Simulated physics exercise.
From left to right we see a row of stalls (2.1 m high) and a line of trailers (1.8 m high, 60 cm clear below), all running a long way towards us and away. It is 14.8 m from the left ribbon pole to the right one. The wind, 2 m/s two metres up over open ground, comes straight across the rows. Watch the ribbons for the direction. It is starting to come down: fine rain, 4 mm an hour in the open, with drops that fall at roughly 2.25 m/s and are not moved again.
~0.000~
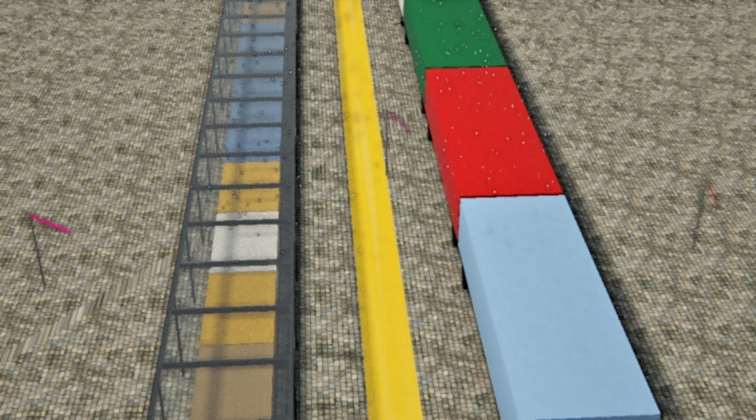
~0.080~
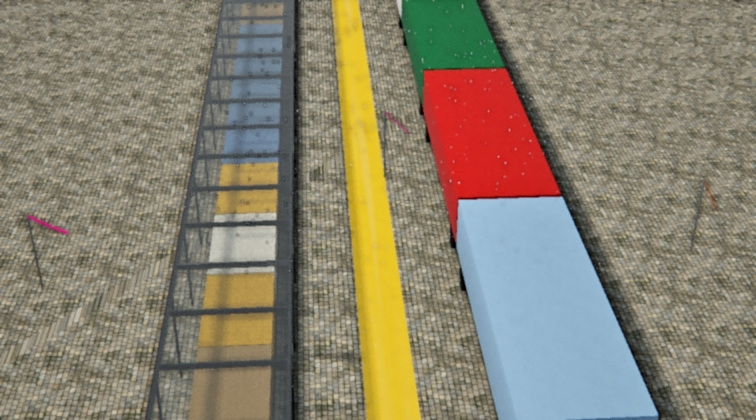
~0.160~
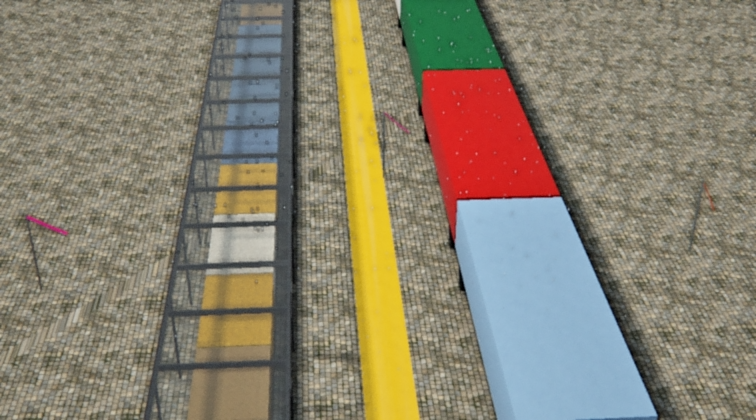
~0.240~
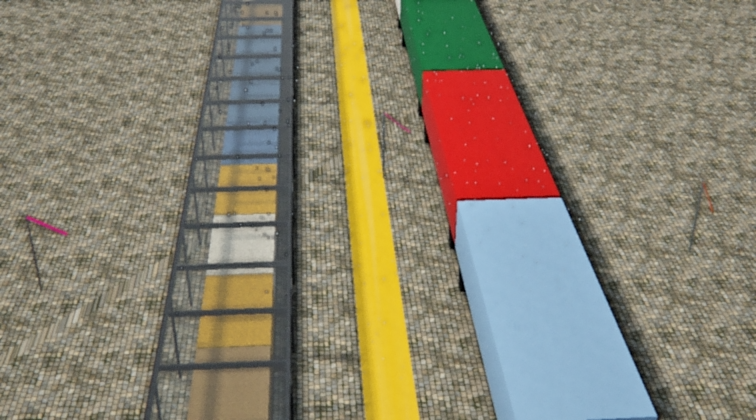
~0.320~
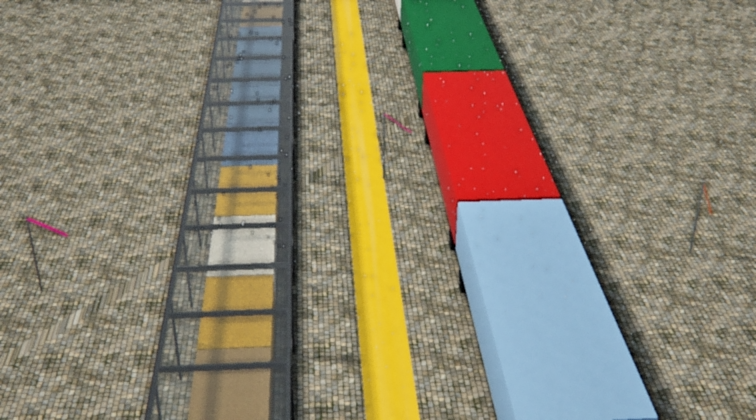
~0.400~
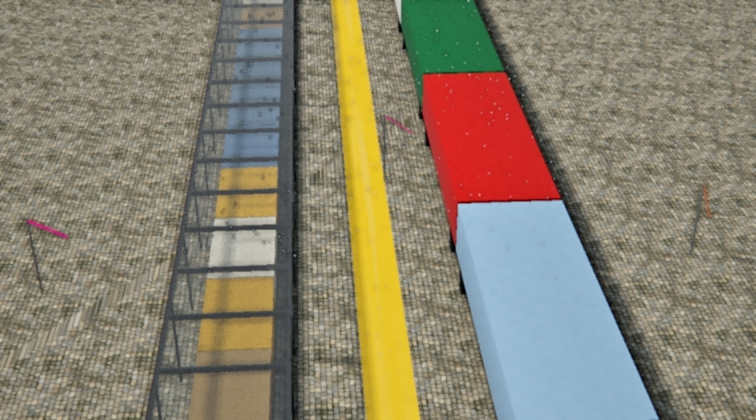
A yellow strip running between a glazed, framed row and green, red and pale blue trailers, small ribbons on poles barely shifting.
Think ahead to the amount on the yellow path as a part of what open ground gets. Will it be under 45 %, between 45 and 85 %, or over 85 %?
On the yellow path: Over 85 % of what open ground gets.
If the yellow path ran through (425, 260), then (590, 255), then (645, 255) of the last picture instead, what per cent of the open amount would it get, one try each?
In turn about 100 %, 90 %, 100 %.
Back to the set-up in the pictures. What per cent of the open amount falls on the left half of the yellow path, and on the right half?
Left about 100 %, right about 100 %.
10 minutes on, 0.7 mm on the yellow path, 0.7 mm in the open.
30 minutes on, 2.0 mm on the yellow path, 2.0 mm in the open.
60 minutes on, 4.0 mm on the yellow path, 4.0 mm in the open, so the yellow path has 100 % of the open amount; the left half of it has 98 %, the right half 102 %.
